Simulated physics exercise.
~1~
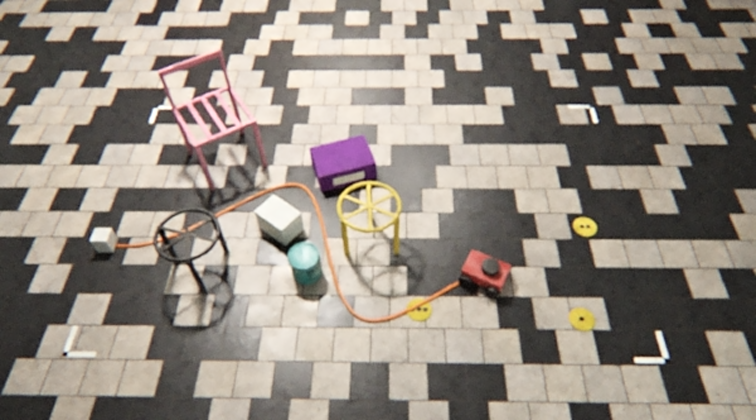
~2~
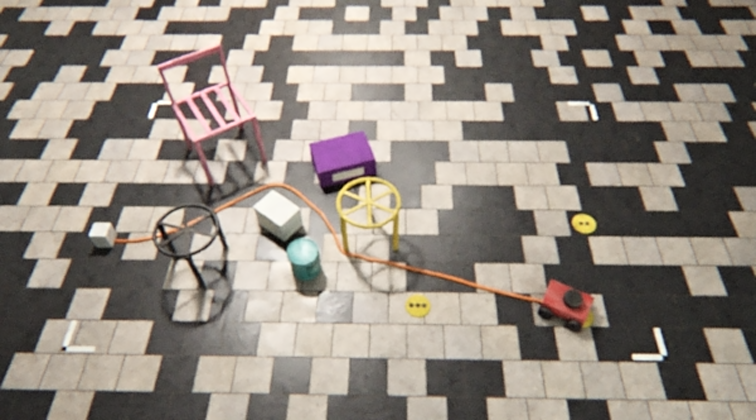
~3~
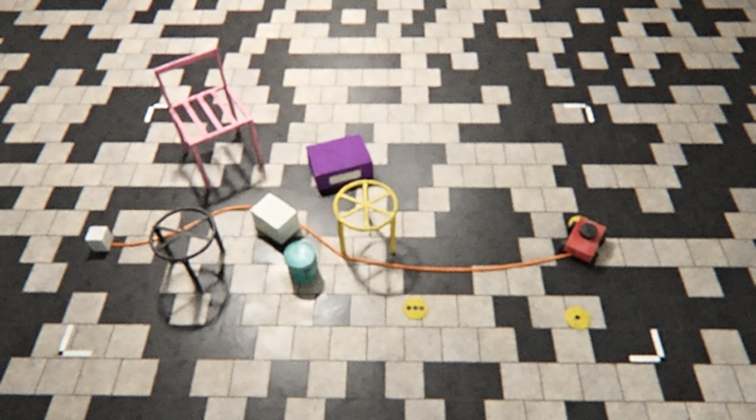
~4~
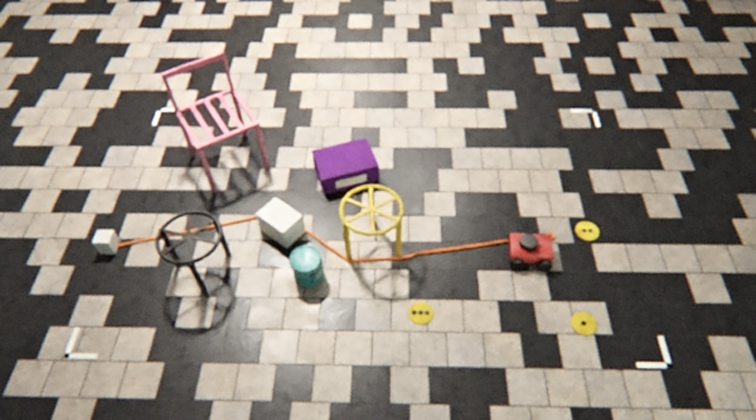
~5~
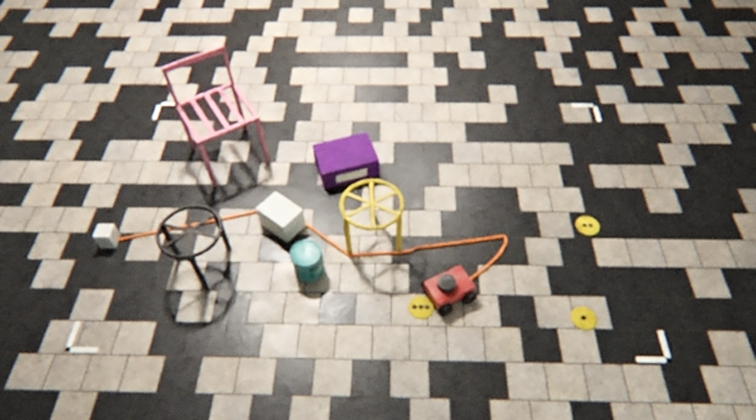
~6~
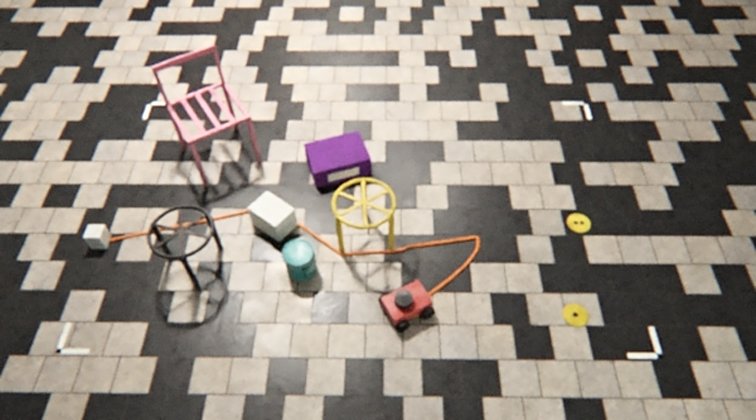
Pink chair standing by stools, cartons and a bucket as a red cart tows an orange lead right, then loops back left.
